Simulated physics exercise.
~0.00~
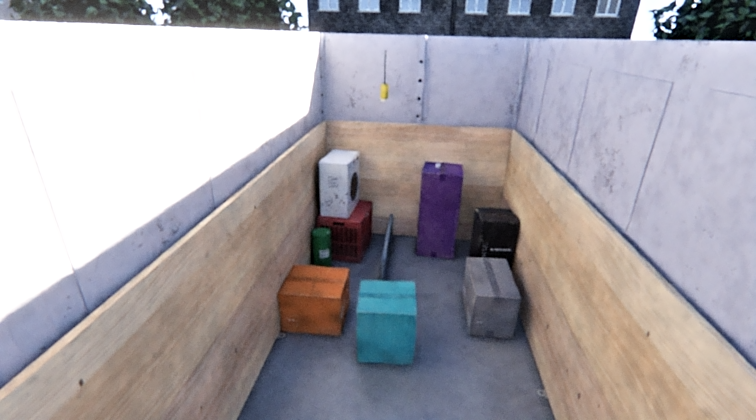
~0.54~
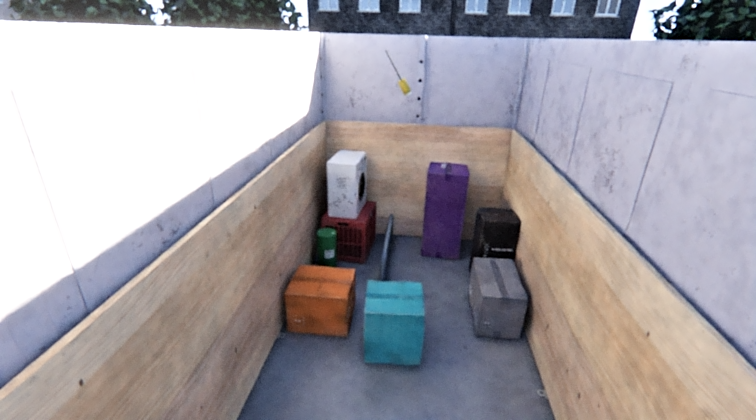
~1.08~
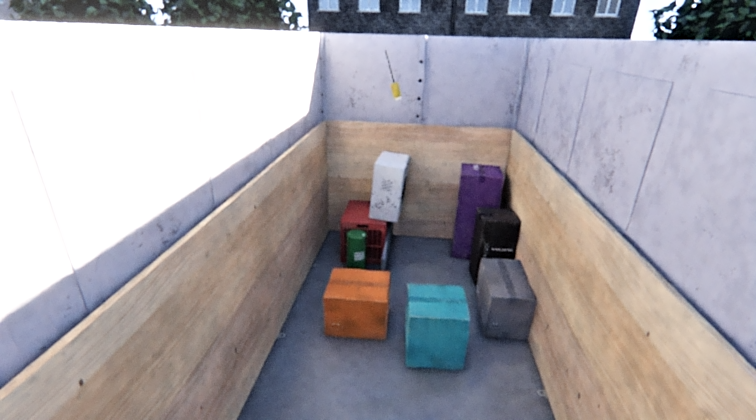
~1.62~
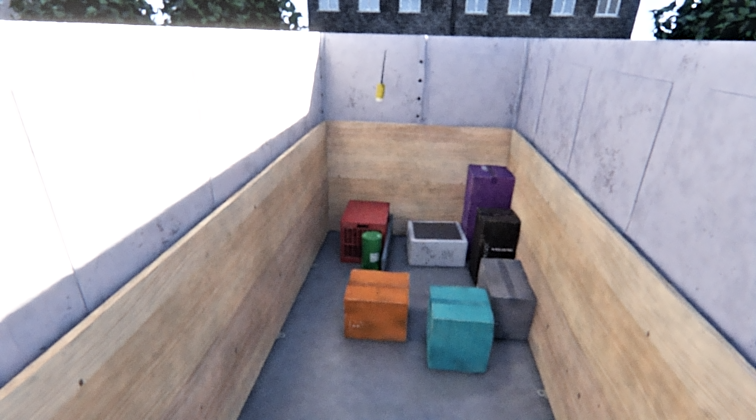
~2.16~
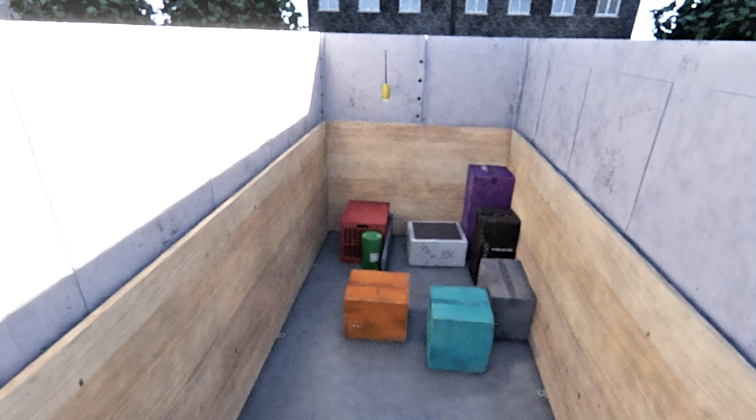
In the back of an open load bay, the loose boxes, red crate and green canister slid to the right, and the white appliance toppled off the crate, ending on its side on the floor between the crate and the black box.
